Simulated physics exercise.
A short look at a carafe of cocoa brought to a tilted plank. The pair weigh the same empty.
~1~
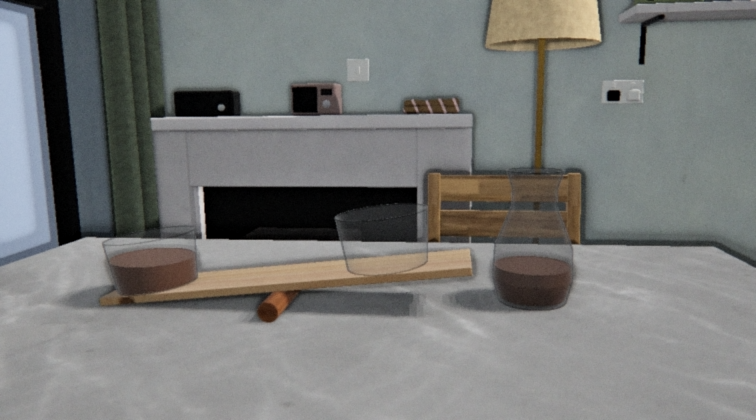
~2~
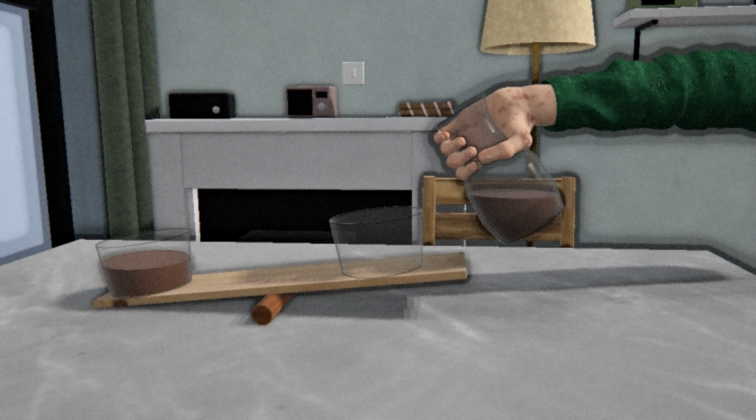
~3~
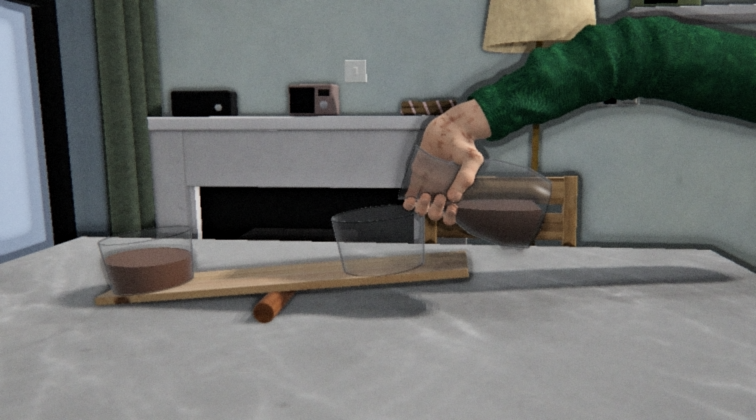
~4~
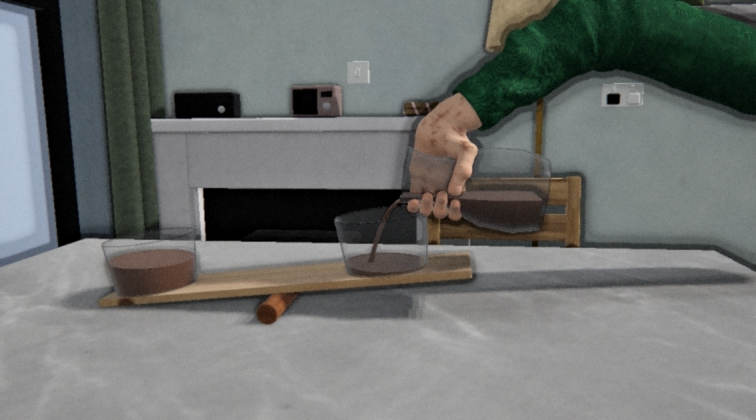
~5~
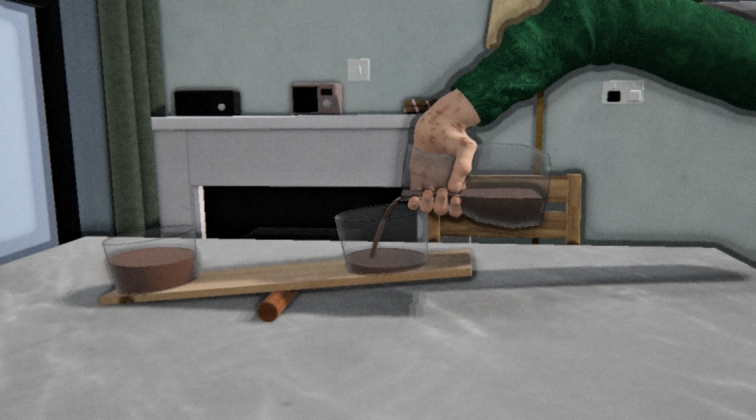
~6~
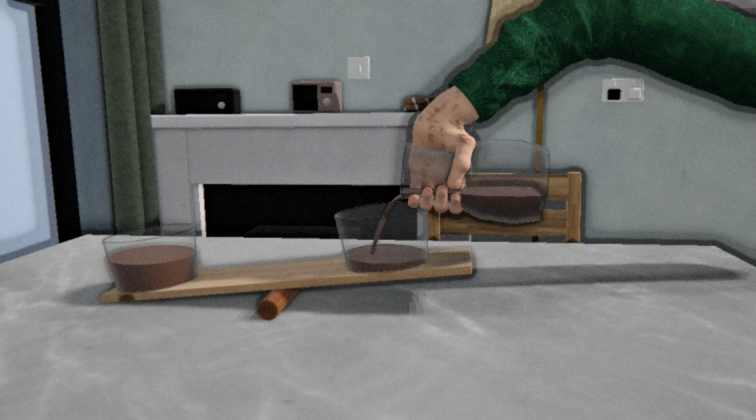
A hand in a green sleeve reaches in from the right over a grey marbled table, seen from just above its surface, in a room with a white fireplace. A pale plank slants across a reddish-brown rolling pin, a clear tub of brown cocoa on its low left end, an empty one on the raised right. The hand lifts the glass carafe, tilts it and pours a thin stream into the right tub, the view shifting slightly.
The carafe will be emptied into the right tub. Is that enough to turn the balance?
The plank does not move.
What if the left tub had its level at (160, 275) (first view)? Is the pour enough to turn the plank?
In that case: Goes down there.
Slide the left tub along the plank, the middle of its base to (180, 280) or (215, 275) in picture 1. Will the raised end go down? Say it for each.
As listed: Does not move, changes sides.
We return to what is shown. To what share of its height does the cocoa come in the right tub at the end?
Near 45 in a hundred.
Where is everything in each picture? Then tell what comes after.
The first picture shows before the pour; carafe (533, 234) about a quarter full; right tub (384, 237) empty, raised; left tub (154, 258) about half full, on the low side.
In the second picture, the carafe is on its way; rolling pin (264, 313); right tub (379, 240) empty.
The third picture shows the cocoa nears the lip; carafe (470, 193) tipped 70° with all of its load; right tub (381, 238) empty.
The fourth picture shows pouring; rolling pin (269, 312); right tub nearly empty, surface at (387, 263); left tub about half full, surface at (153, 259).
The fifth picture shows pouring; carafe (471, 181) tipped 85° with about three quarters of its load; right tub (384, 237) nearly empty.
The sixth picture shows pouring; rolling pin (270, 308); right tub nearly empty, surface at (387, 254); left tub about half full, surface at (154, 255).
A moment on, the right tub is about a third full; the plank leans as before.
Further on, the right tub is about half full; the plank leans as before.
When it is over, the right tub is about half full; the plank leans as before.
